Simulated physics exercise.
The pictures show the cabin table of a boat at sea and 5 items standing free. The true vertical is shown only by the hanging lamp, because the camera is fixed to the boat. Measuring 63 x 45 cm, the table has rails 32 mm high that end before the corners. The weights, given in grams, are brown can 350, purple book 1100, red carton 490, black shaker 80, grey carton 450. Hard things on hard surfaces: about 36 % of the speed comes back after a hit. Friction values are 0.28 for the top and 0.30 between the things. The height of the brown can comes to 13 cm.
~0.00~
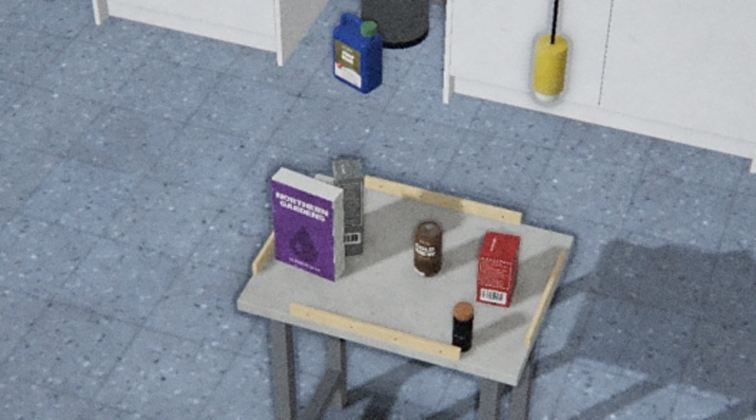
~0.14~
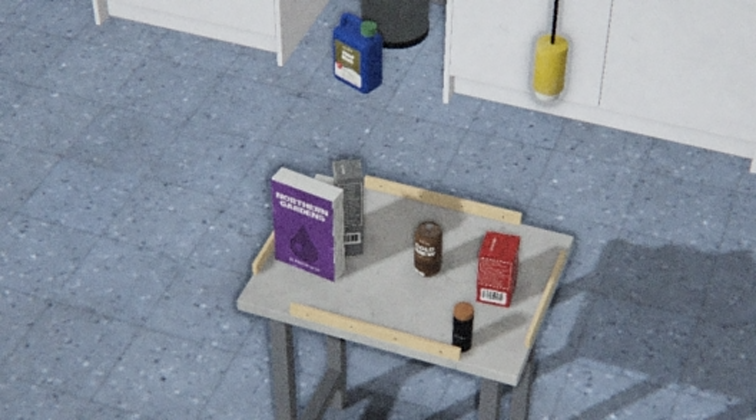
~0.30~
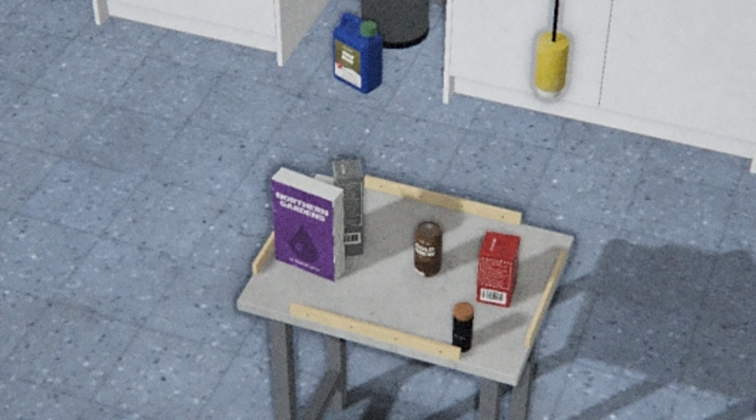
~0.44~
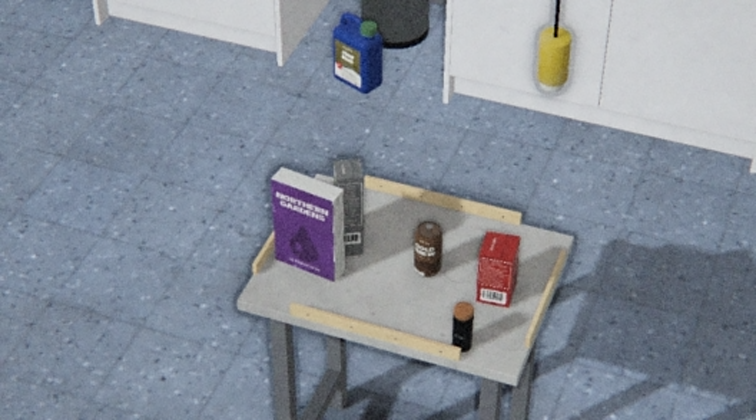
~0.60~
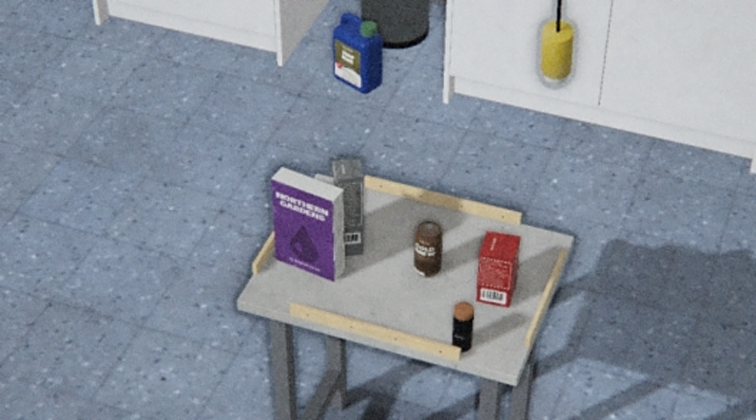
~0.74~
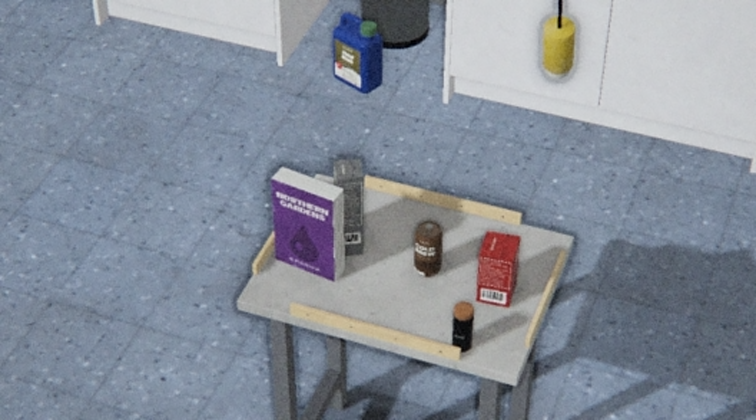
Yellow hanging lamp swinging slightly up and right beyond a railed table, its purple book, cartons, can and shaker staying still.
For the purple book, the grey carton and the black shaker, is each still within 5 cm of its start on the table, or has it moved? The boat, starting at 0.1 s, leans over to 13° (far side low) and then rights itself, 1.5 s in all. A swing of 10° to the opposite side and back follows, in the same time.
The purple book has moved; the grey carton has moved; the black shaker is still within range.
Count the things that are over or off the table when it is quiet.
2.
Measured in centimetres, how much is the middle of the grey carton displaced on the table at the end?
Roughly 17 cm.
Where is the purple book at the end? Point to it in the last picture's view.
It stops at about (317, 259).
Around 1.34 s, heel 3°, far side down; grey carton tipped 51° against what carries it near (359, 181); purple book tipped 52° against what carries it near (333, 207).
Around 1.84 s, heel 2°, near side down; grey carton on its side near (370, 176); purple book tipped 69° against what carries it near (334, 220).
Finally (3.6 s), on their side or leaning hard on the table, purple book and grey carton; the other 3 still in place (within 5 cm). Final places as that camera would see them, purple book near (316, 259), grey carton near (366, 187).
